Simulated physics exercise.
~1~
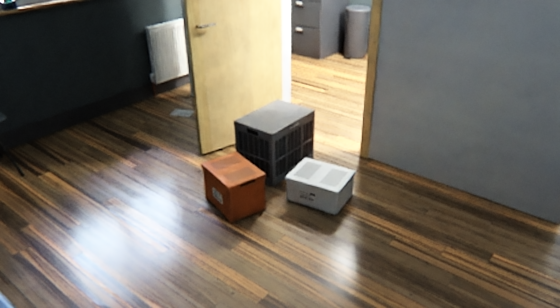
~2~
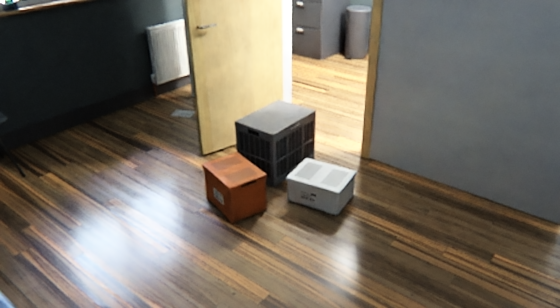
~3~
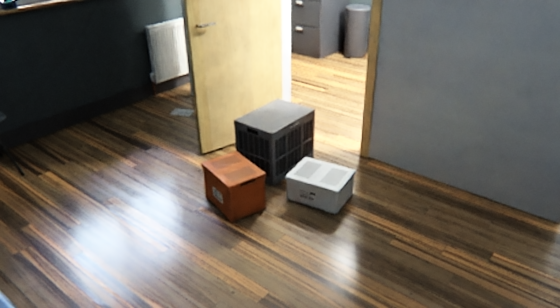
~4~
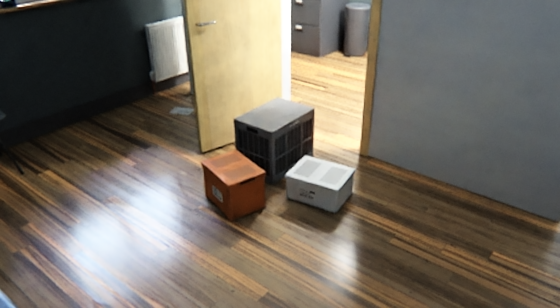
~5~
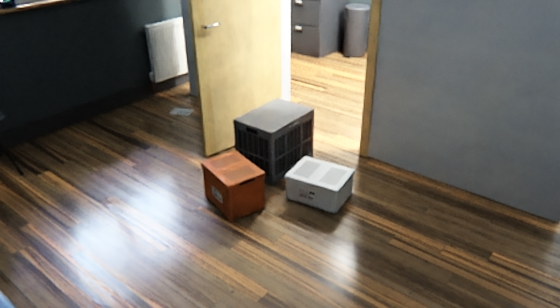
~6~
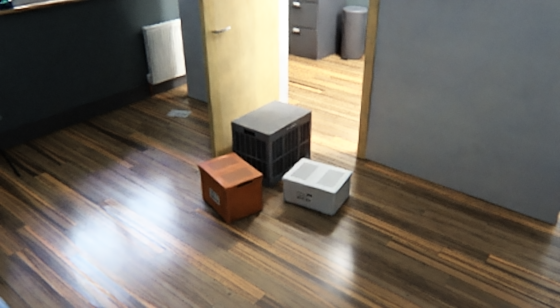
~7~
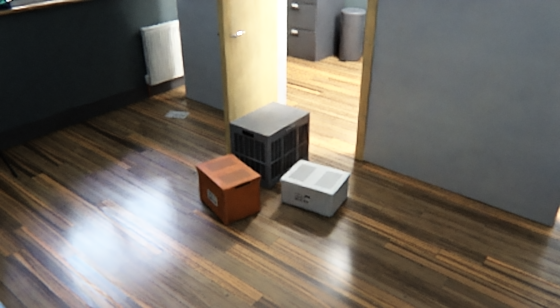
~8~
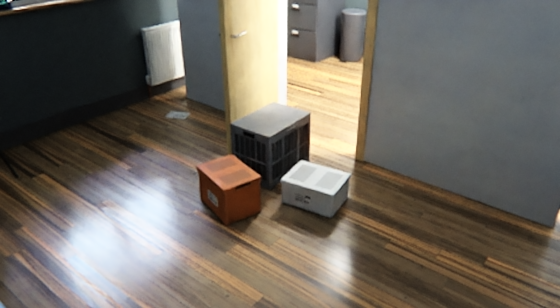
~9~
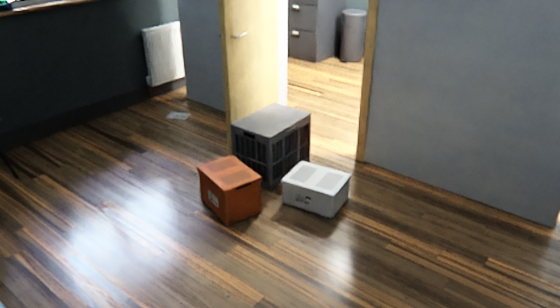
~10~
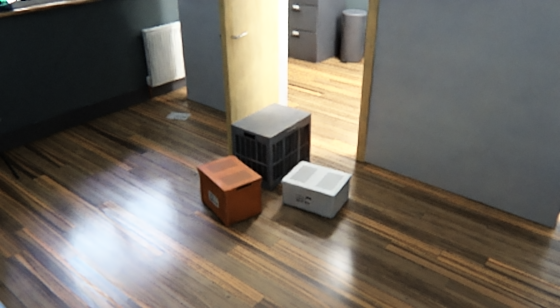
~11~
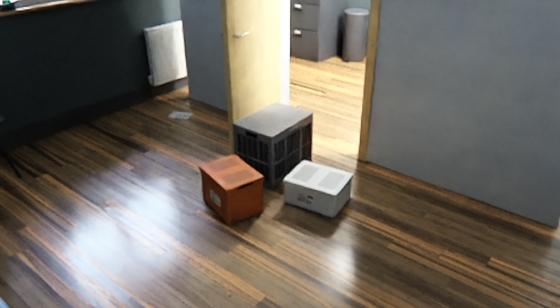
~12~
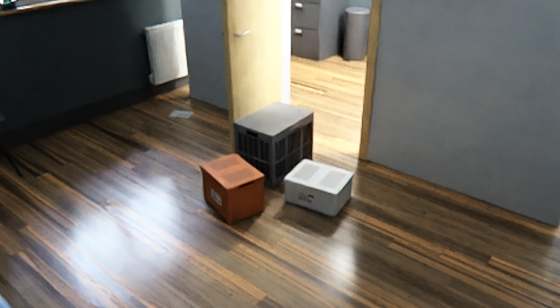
The pale wooden door swings partway towards its frame and stops, still open, behind three unmoved boxes.
